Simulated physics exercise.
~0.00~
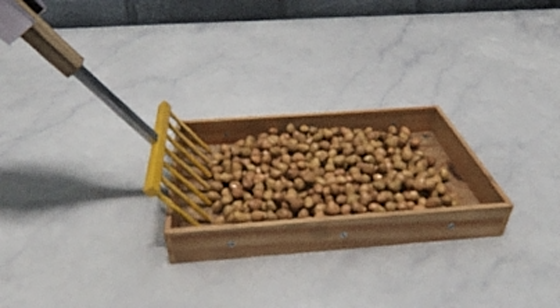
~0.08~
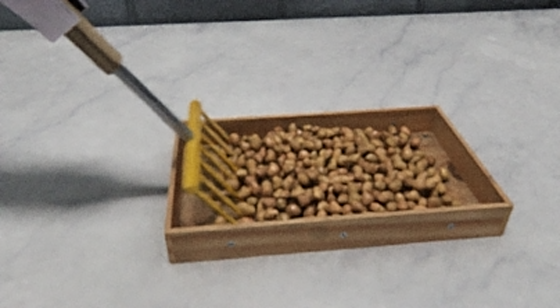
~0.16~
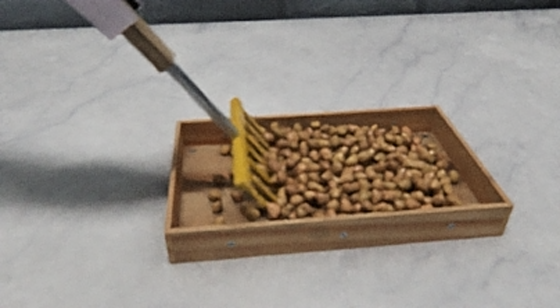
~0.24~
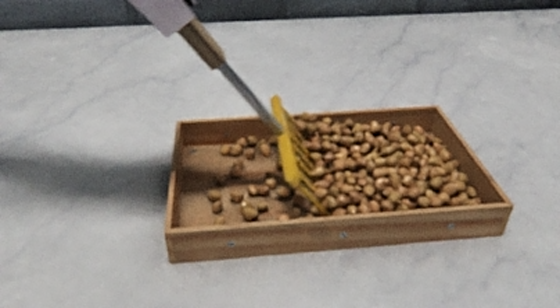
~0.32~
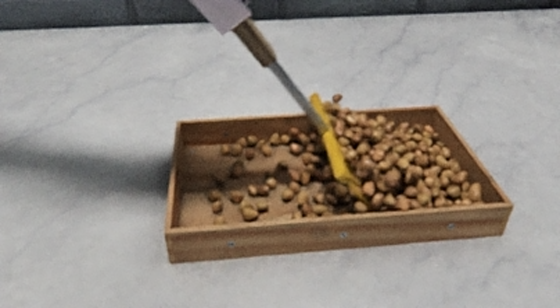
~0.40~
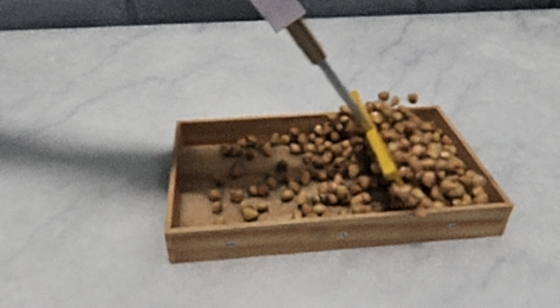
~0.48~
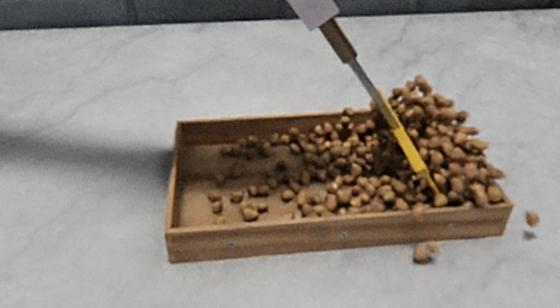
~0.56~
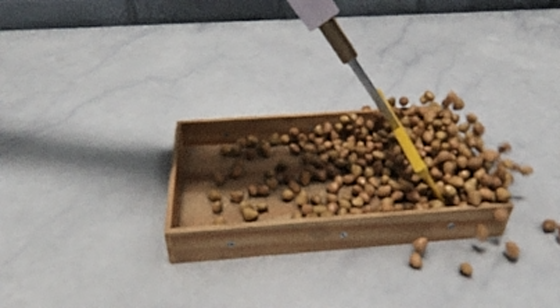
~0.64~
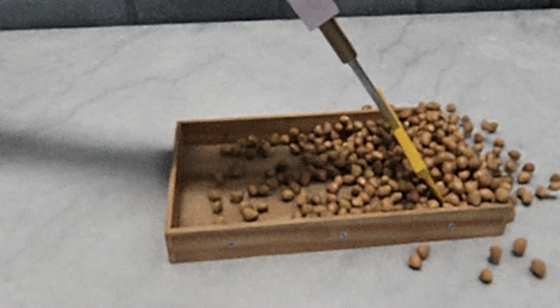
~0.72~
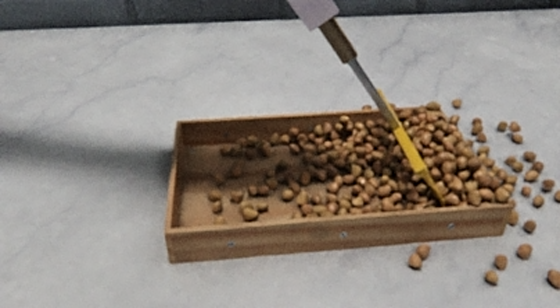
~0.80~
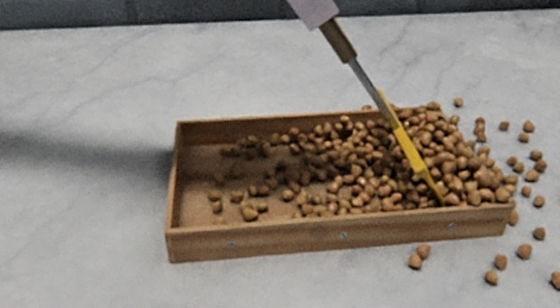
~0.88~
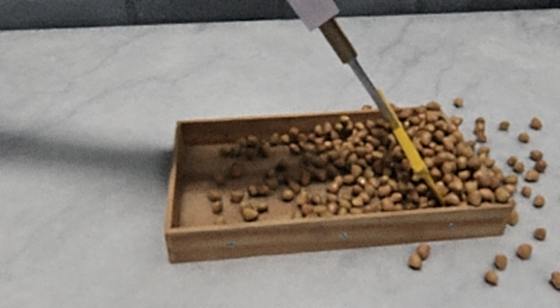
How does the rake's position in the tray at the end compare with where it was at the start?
At the start the rake is at the left end of the tray, and at the end it rests among the heaped beans near the right end.
Arm pushing a yellow rake rightward through brown beans in a shallow tray, spilling some over the far end onto the table.
